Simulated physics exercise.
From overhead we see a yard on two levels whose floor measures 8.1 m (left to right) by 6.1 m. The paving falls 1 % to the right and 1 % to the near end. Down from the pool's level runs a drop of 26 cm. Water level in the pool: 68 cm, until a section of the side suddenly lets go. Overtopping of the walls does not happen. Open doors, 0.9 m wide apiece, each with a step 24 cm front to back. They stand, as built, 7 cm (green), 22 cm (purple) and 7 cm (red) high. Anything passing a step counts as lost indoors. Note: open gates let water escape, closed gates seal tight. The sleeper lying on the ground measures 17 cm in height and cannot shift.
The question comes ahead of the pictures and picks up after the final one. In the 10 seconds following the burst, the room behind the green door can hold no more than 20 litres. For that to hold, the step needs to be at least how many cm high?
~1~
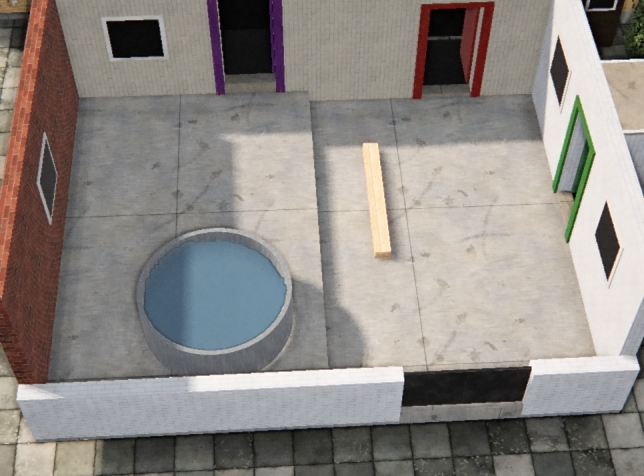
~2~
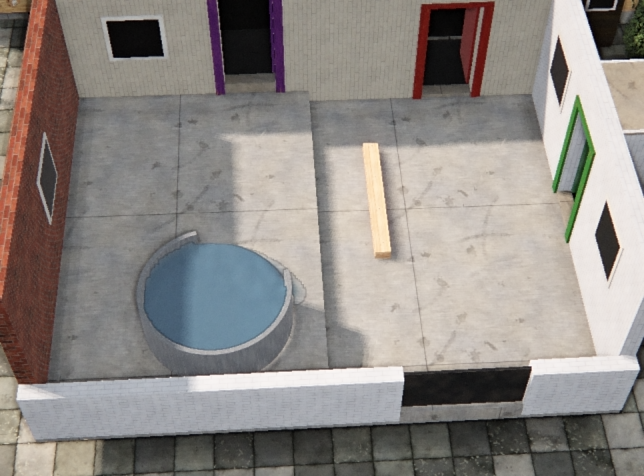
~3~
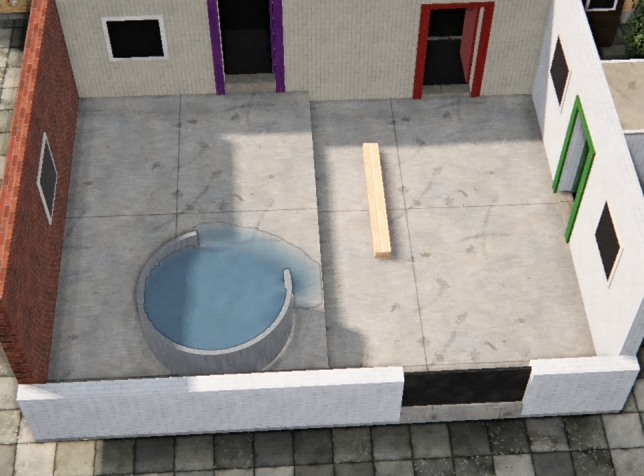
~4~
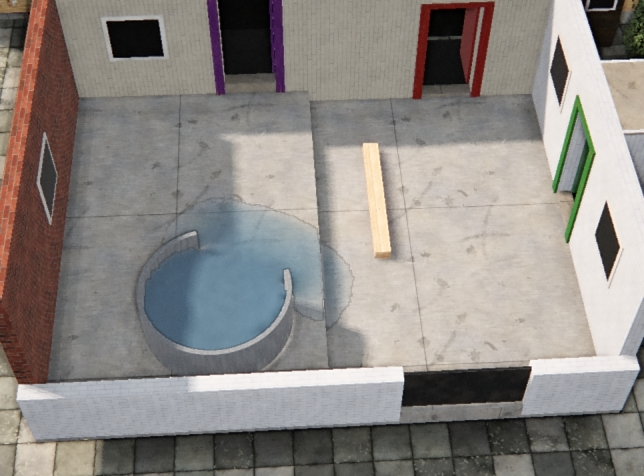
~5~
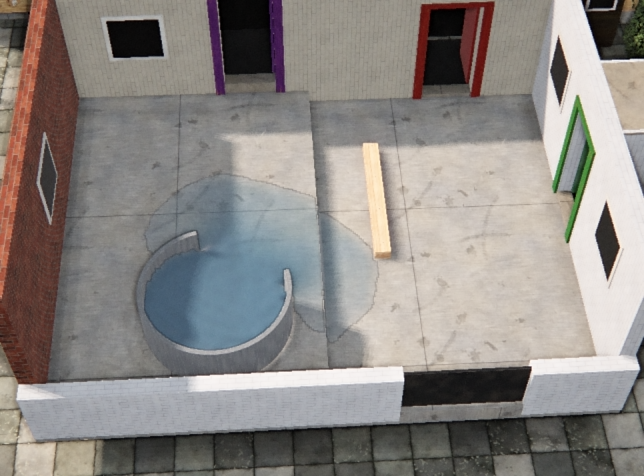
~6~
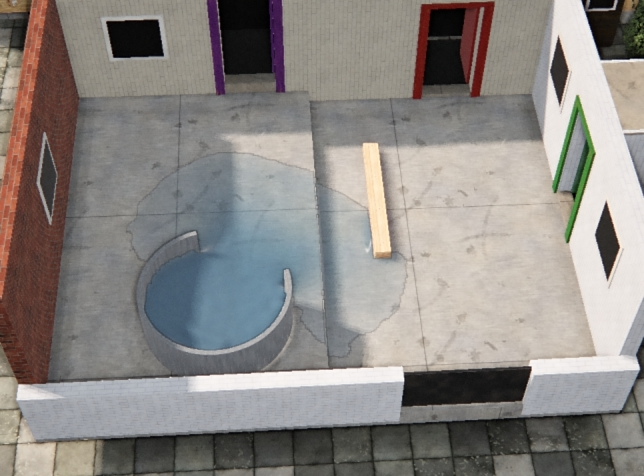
At least 7 cm or so.
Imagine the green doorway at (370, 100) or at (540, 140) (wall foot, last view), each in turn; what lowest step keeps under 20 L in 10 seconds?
Roughly 24 and 17 cm.
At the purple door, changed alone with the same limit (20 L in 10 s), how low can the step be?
Purple door, minimum about 14.0 cm.
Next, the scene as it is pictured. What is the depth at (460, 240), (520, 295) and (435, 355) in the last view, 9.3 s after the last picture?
Depths in order: 3 / 10 / 13 cm.
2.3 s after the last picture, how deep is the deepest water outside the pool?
Max depth: Around 32 cm.
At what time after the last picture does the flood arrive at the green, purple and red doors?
Times: Green 1.6 s, purple 0.5 s, red 1.4 s.
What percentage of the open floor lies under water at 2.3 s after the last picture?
Around 55 per cent of the floor.
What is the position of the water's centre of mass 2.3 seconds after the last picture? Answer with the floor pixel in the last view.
It lies near (301, 200) in the last picture.
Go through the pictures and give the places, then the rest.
The pool at (215, 292) is whole and still, 68 cm deep; the green door at (573, 174) is dry, in the first frame.
Water pours out on the far side and has run 0.3 m, to (298, 286); about 7 cm deep outside, 68 cm at the back, in the second frame.
The front is at (321, 272), 0.7 m from the gap on the far side; 1.5 m2 of floor is wet, 68 cm left at the back, in the third frame.
The gap is on the far side, the front 1.2 m out at (216, 202); the back of the pool holds 68 cm, in the fourth frame.
The front is at (231, 179), 1.7 m from the gap on the far side; 5.7 m2 of floor is wet, 65 cm left at the back, in the fifth frame.
The front is at (245, 157), 2.2 m from the gap on the far side; 8.1 m2 of floor is wet, 54 cm left at the back; the green door at (573, 174), 5.2 m from the gap, is still 2.9 m from the nearest water, in the sixth frame.
Then, 0.7 s after the last picture water covers 40 % of the floor, deepest (28 cm) near (370, 241); it has not reached the green door.
Then, 2.3 s after the last picture water covers 55 % of the floor, deepest (32 cm) near (315, 106); 6 cm at the green door, 0 litres in over its 7 cm step.
Then, 9.3 s after the last picture water covers 85 % of the floor, deepest (17 cm) near (436, 395); 6 cm at the green door, 20 litres in over its 7 cm step.
At the green door as built, the water peaked near 13 cm, 3.9 s after the last picture.
With a step of 6 cm, 29 litres would have come in within the 10 s; with 8.5 cm, 11 litres. So under 20 litres takes about 7 cm.
